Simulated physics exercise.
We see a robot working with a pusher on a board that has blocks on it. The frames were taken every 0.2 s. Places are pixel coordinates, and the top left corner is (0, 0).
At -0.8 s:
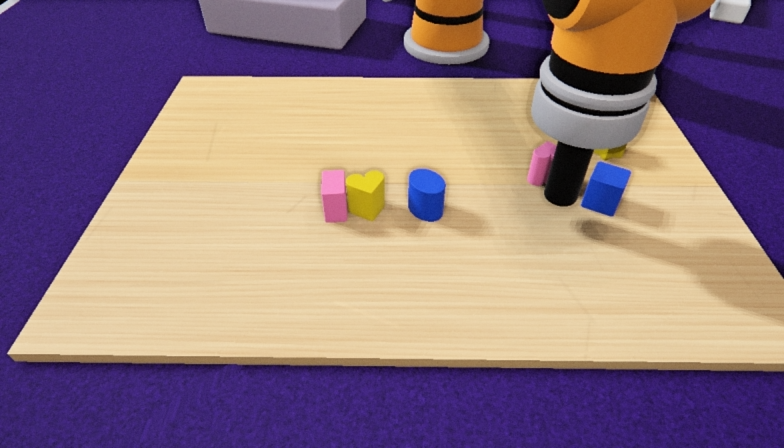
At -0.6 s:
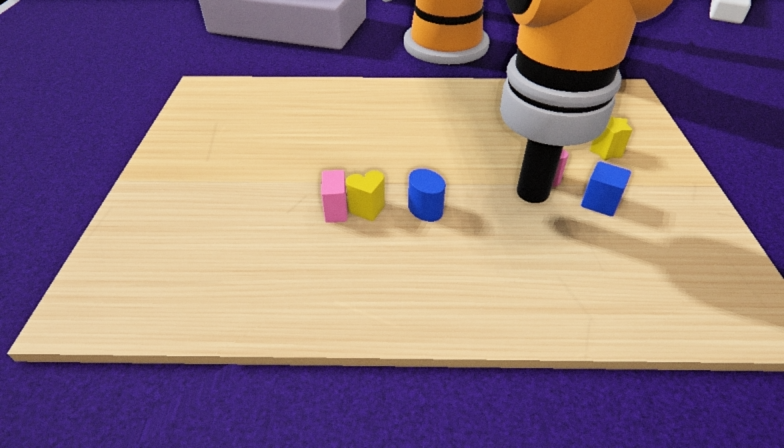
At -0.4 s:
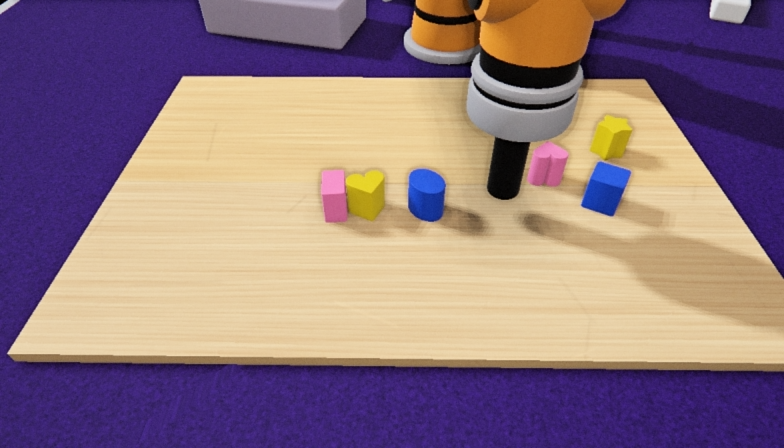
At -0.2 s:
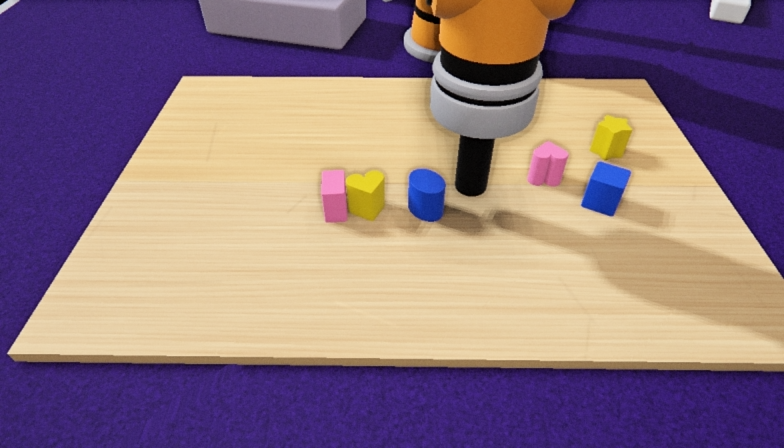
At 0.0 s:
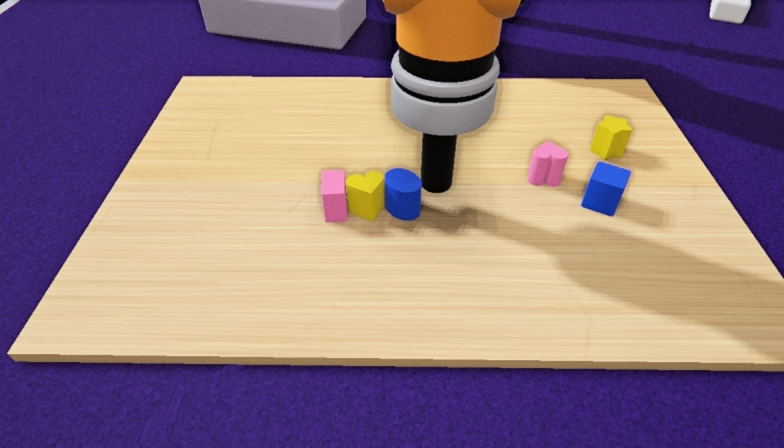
Robot arm with a black pusher moving left across a wooden board, nudging a blue block left beside yellow and pink blocks.
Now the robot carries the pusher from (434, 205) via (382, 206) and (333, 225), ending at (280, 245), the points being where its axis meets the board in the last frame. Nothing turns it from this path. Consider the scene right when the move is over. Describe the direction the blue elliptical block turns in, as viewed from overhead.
In a top view, it turns clockwise.
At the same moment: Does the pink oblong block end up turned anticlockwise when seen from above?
I'd say yes.
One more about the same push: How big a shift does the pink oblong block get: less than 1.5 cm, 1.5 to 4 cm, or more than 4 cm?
Moves over 4 cm.
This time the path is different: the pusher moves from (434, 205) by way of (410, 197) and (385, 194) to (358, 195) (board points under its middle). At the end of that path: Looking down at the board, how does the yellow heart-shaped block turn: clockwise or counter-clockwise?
Seen from overhead, it turns anticlockwise.
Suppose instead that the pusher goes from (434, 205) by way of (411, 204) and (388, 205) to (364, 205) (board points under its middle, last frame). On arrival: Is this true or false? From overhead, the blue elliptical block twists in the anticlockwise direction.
The statement is incorrect.
The first path, step by step. One third of the way, pusher at (381, 186); pink oblong block at (292, 187), turned 50° anticlockwise; yellow heart-shaped block at (318, 174), turned 35° anticlockwise; blue elliptical block at (349, 174), turned 40° clockwise.
Two thirds of the way, pusher at (330, 204); pink oblong block at (267, 188), turned 50° anticlockwise; yellow heart-shaped block at (290, 167), turned 15° clockwise; blue elliptical block at (307, 181), turned 90° clockwise.
At the end, pusher at (276, 225); pink oblong block at (263, 188), turned 45° anticlockwise; yellow heart-shaped block at (289, 166), turned 20° clockwise; blue elliptical block at (304, 182), turned 95° clockwise.
